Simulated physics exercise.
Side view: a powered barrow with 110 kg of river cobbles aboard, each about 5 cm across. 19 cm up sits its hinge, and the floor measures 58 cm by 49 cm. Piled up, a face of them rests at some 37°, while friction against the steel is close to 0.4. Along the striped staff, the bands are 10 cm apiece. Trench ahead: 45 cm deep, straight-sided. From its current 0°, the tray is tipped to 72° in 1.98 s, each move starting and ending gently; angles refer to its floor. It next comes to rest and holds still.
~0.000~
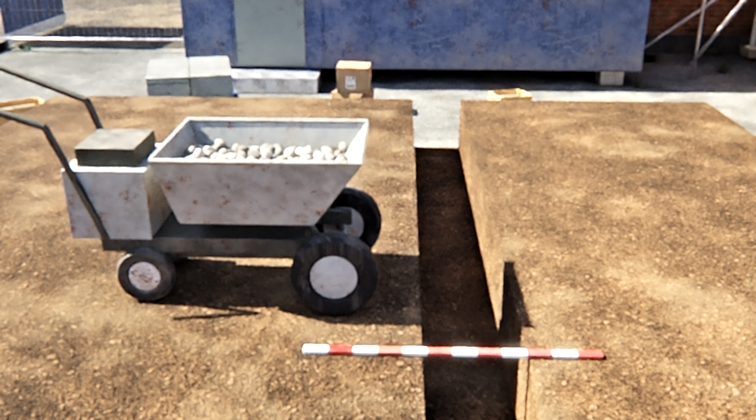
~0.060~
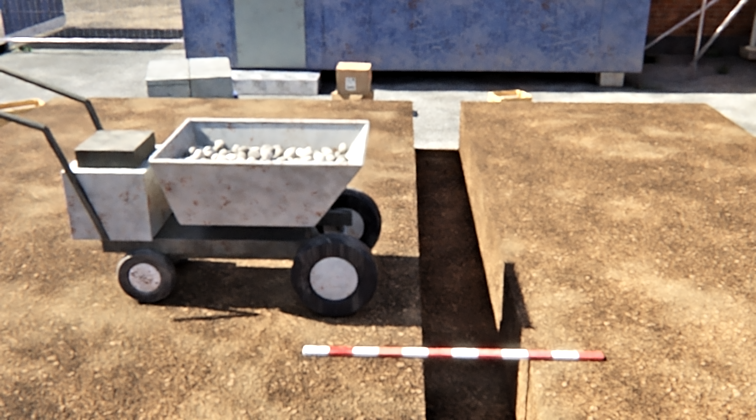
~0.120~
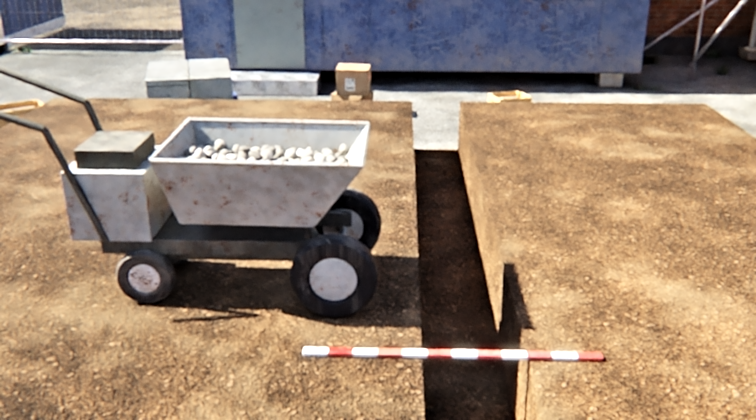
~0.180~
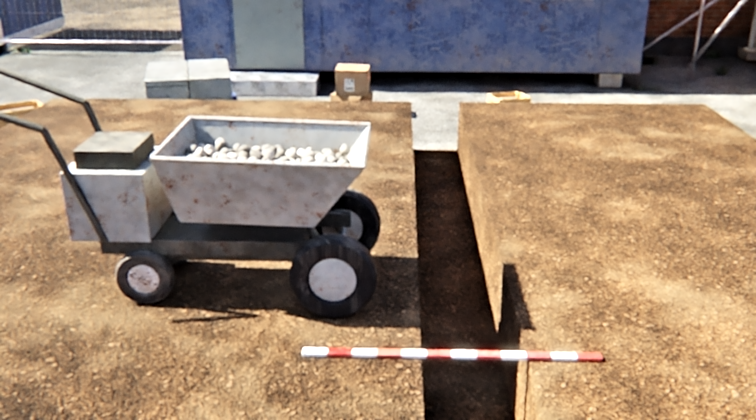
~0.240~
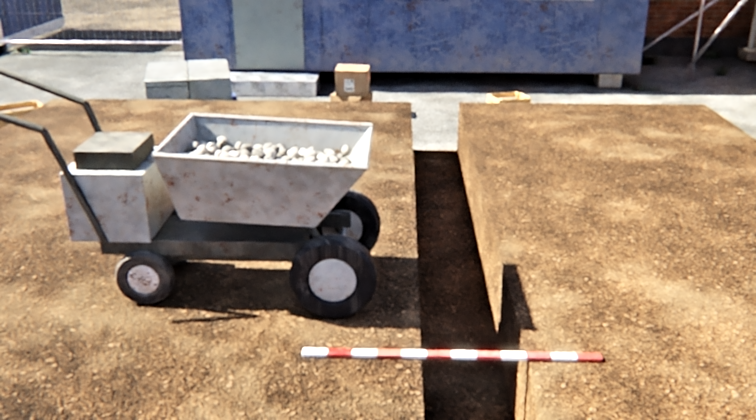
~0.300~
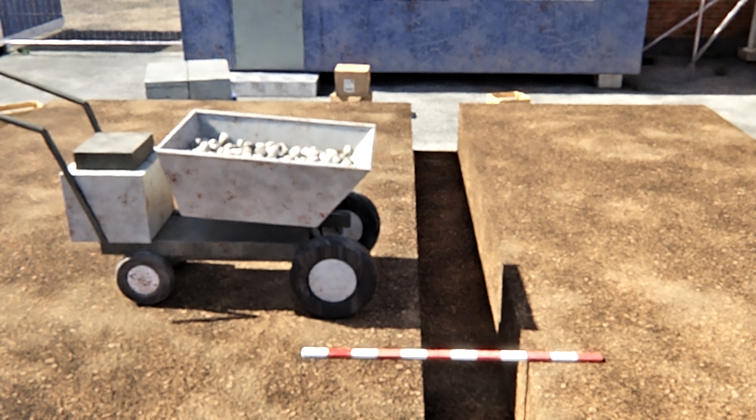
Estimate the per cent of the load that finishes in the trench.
Roughly 84 percent.
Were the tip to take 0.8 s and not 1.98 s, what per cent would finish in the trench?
I'd put it at roughly 65 per cent.
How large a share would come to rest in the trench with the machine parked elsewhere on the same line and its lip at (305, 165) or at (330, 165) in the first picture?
I'd expect some 100 per cent, then some 100.
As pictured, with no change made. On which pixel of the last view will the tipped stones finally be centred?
Resting centre: About (480, 355).
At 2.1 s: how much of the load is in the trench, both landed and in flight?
Something like 40 in a hundred.
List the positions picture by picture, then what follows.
In the first picture, the tray is at 0°, its lip at (361, 164); the top of the load is at (262, 155).
In the second picture, lip at (362, 165), floor tilted 0°, highest stones at (240, 155); the stones move at 0.1 m/s on average.
In the third picture, the tray is at 1°, its lip at (363, 166); the top of the load is at (237, 154); the stones move at 0.1 m/s on average.
In the fourth picture, the tray is at 2°, its lip at (364, 167); the top of the load is at (227, 153); the stones move at 0.2 m/s on average.
In the fifth picture, lip at (367, 168), floor tilted 3°, highest stones at (229, 151); the stones move at 0.2 m/s on average.
In the sixth picture, lip at (370, 170), floor tilted 4°, highest stones at (214, 146); the stones move at 0.3 m/s on average.
After 1.5 s the floor is at 61°; 100 % in the tray; the foremost stones are at (453, 223).
After 2.1 s the floor is at 72°; 49 % in the tray, 41 % in the trench, 9 % past the trench; the foremost stones are at (566, 275).
After 2.4 s the floor is at 72°; 23 % in the tray, 60 % in the trench, 17 % past the trench; the foremost stones are at (628, 278).
After 4.4 s the floor is at 72°; 0 % in the tray, 84 % in the trench, 16 % past the trench; the foremost stones are at (650, 279).
